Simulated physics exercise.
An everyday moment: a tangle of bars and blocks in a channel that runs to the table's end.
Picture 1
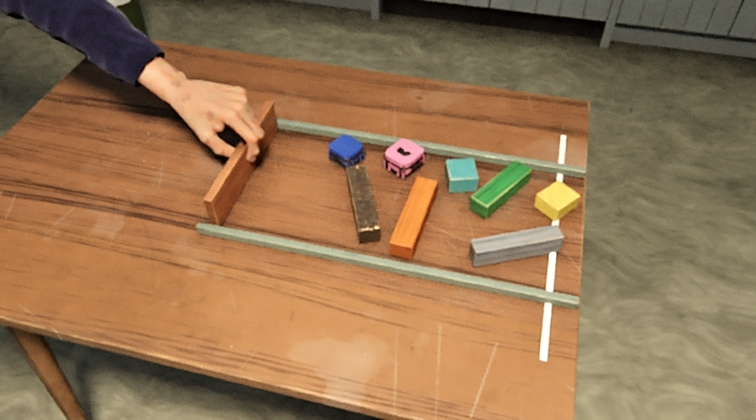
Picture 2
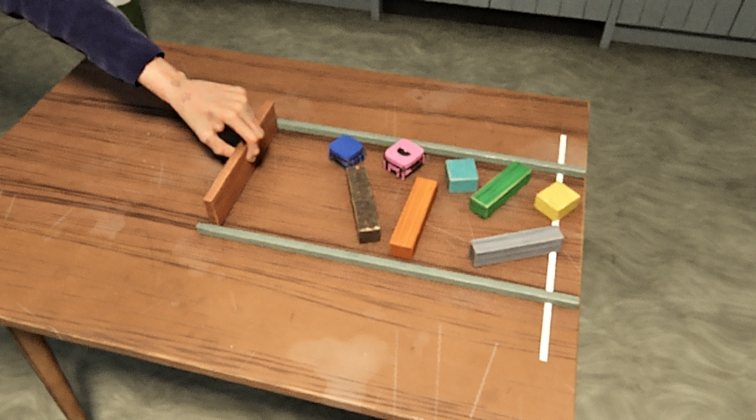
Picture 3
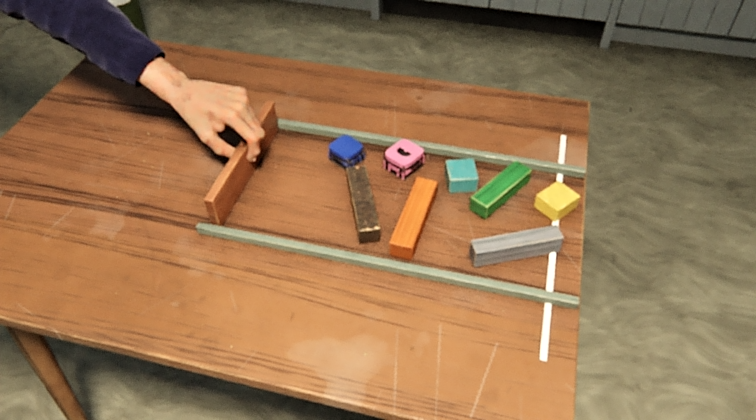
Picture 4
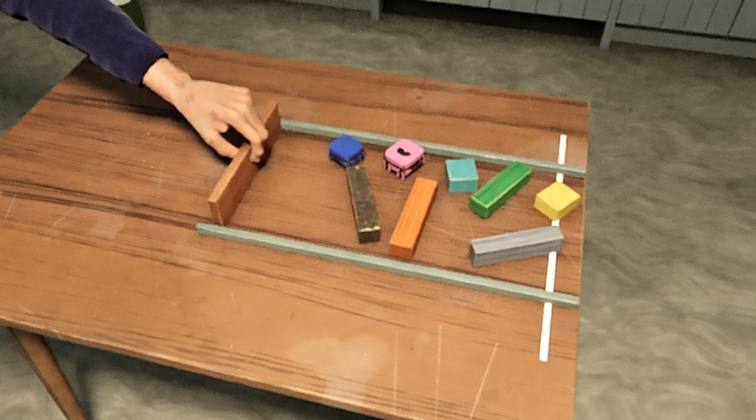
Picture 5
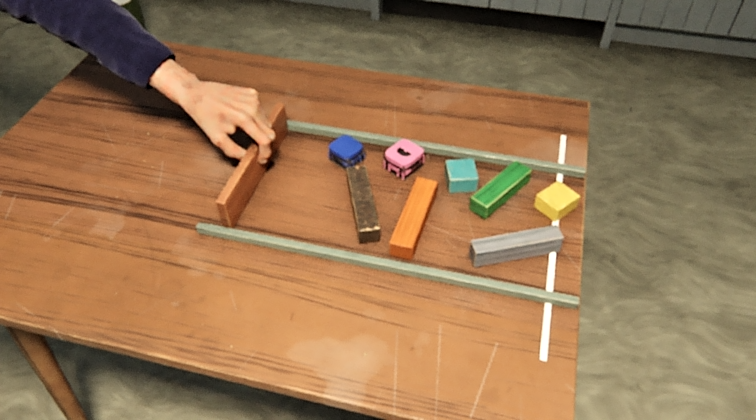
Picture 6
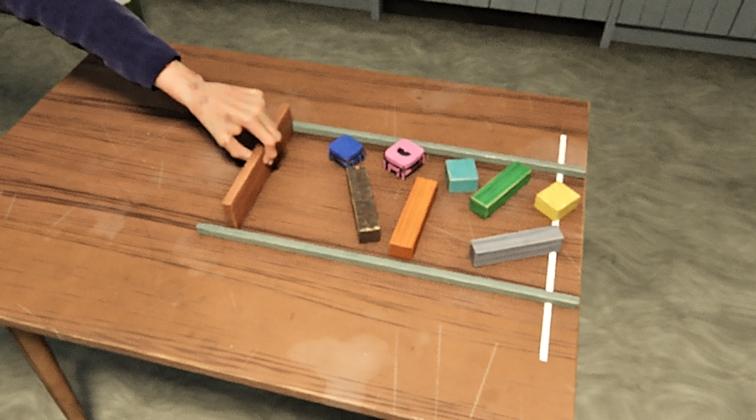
A wooden table on a mottled grey floor is seen from above at an angle, with two pale rails forming a channel across it. Between them lie a blue case, black bar, pink case, orange bar, turquoise block, green stick, grey stick and yellow block, with white tape at right. A dark-sleeved arm at upper left slides an upright brown board slightly rightward, while everything else and the camera stay still.
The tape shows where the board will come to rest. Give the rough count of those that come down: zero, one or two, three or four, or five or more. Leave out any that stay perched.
The number that fall off is five or more.
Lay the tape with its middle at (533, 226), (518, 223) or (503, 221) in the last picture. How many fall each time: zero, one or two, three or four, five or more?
One after another: Either three or four; three to four; just one or two.
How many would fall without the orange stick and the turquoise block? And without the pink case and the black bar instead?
The counts: 4 and 4.
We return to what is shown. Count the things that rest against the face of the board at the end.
The number is 2.
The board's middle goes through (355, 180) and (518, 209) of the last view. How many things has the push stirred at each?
At the one place 3, at the other 8.
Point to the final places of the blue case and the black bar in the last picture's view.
The blue case stops around (575, 187); the black bar around (566, 241).
Soon after, none off yet; yellow block at rest near (557, 201); grey stick at rest near (516, 246); green stick at rest near (501, 189).
In the end, the number that fall off is five or more; gone, pink case, orange stick, turquoise block, green stick, grey stick and yellow block.
